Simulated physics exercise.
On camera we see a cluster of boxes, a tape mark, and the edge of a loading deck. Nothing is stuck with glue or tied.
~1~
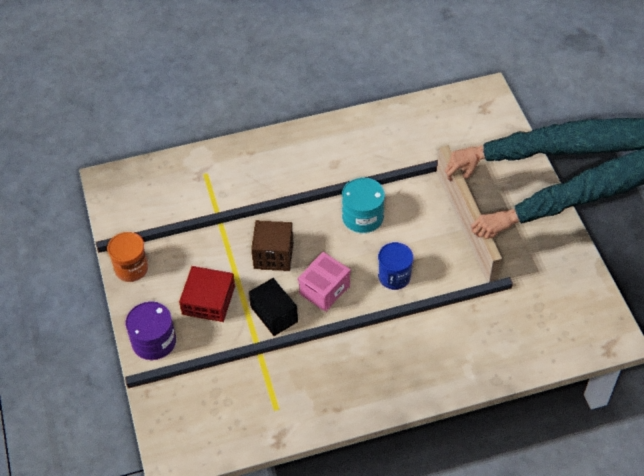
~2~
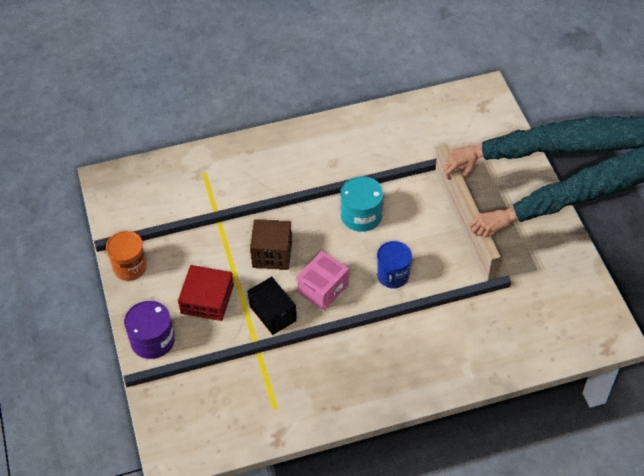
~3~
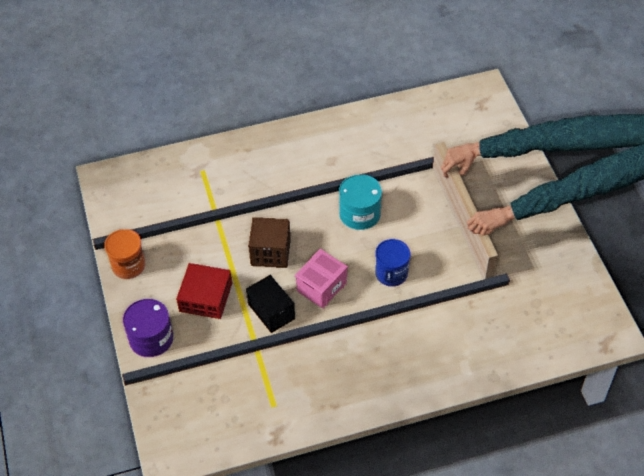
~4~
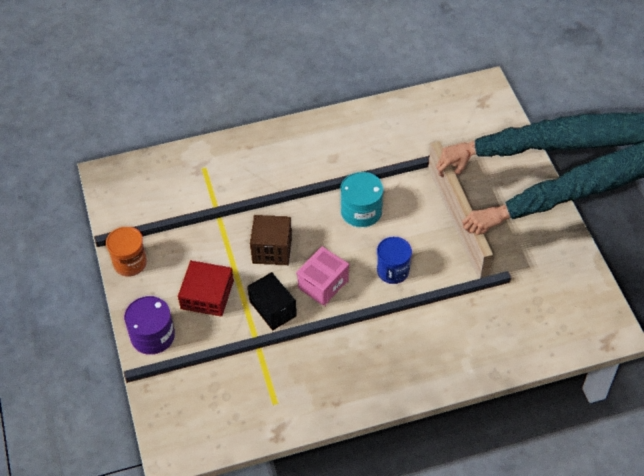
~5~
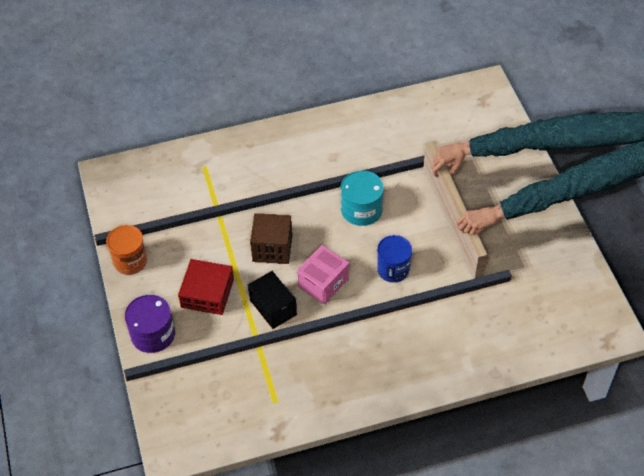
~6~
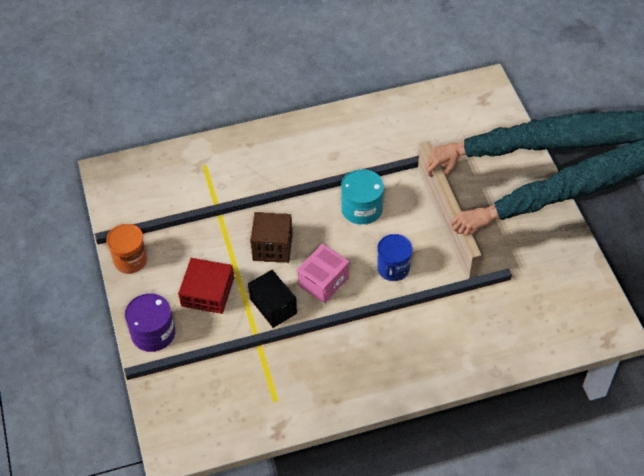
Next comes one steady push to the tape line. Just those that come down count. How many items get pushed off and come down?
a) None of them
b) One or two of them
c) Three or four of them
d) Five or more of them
a.
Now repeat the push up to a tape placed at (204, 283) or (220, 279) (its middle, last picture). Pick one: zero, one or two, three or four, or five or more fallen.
Taking the places in turn, I'd pick either one or two and then either one or two.
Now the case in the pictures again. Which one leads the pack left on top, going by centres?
The purple canister is the one.
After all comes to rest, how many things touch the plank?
It touches 3.
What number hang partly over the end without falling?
The count would be 1.
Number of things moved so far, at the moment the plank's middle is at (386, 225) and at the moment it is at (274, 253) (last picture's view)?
2, then 6.
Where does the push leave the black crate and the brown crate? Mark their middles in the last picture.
Around (160, 335), then around (218, 269).
Soon after, none off yet; orange pail at rest near (128, 249); purple canister at rest near (150, 323); red crate at rest near (207, 286).
After that, none off yet; orange pail at rest near (128, 249); purple canister at rest near (150, 323); red crate displaced a little near (200, 285).
In the end, the number that fall off is zero.
